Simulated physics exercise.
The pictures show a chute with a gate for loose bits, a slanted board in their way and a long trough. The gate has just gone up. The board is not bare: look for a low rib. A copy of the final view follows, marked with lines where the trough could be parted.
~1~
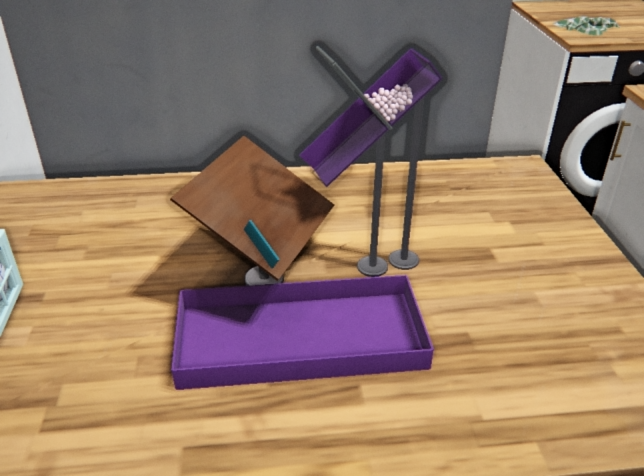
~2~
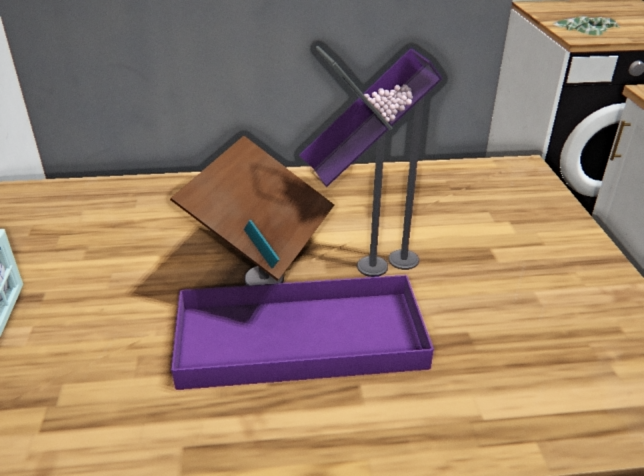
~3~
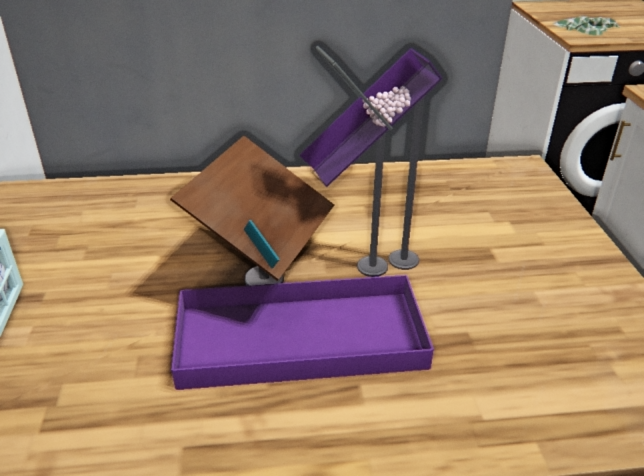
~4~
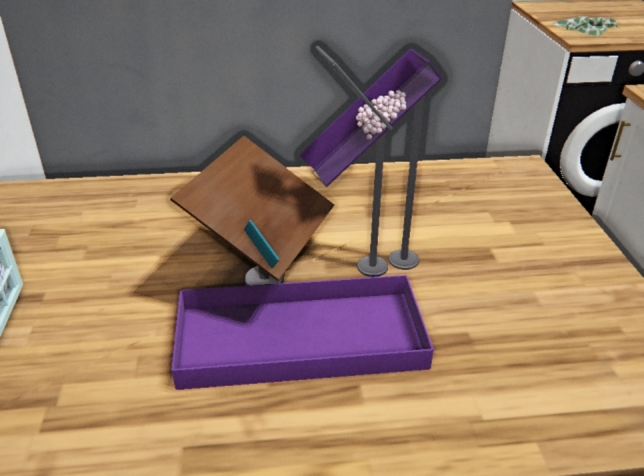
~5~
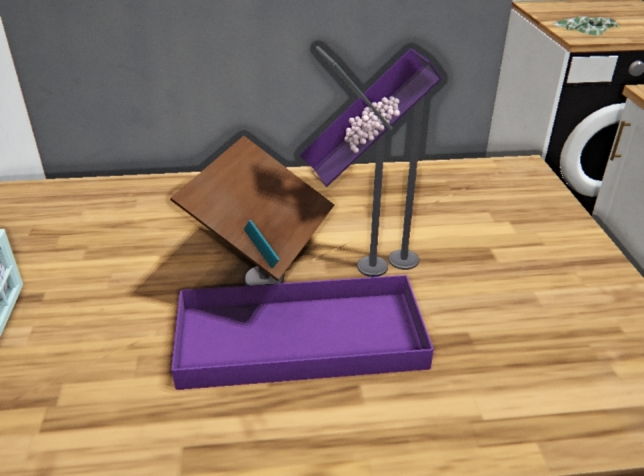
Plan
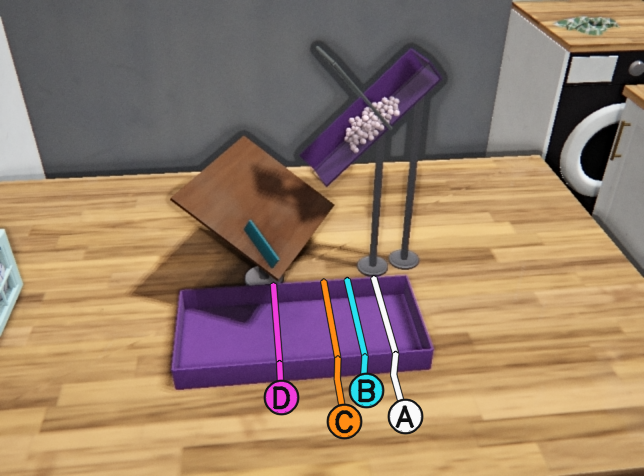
A purple chute holding a cluster of small pale pink beads slopes down to the left on dark stands above a wooden countertop, seen from slightly above by a still camera. Below it sit a tilted brown board with a short teal rib, left of centre, and an empty purple trough in front. The beads start bunched together, then slide down the chute, spreading out slightly.
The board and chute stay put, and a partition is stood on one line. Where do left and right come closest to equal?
I would pick line C.
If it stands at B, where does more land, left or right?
The left side.
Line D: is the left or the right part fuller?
More lands on the right.
On the marked copy, line A crosses the front rim at (395, 352); line B crosses the front rim at (364, 355); line C crosses the front rim at (337, 357); line D crosses the front rim at (279, 362).
With A, of what is caught, almost all on the left of the divider, just a few on the right.
With B, of what is caught, almost all on the left of the divider, about a tenth on the right.
With C, of what is caught, roughly half on the left of the divider, roughly half on the right.
With D, of what is caught, not one piece on the left of the divider, every piece on the right.
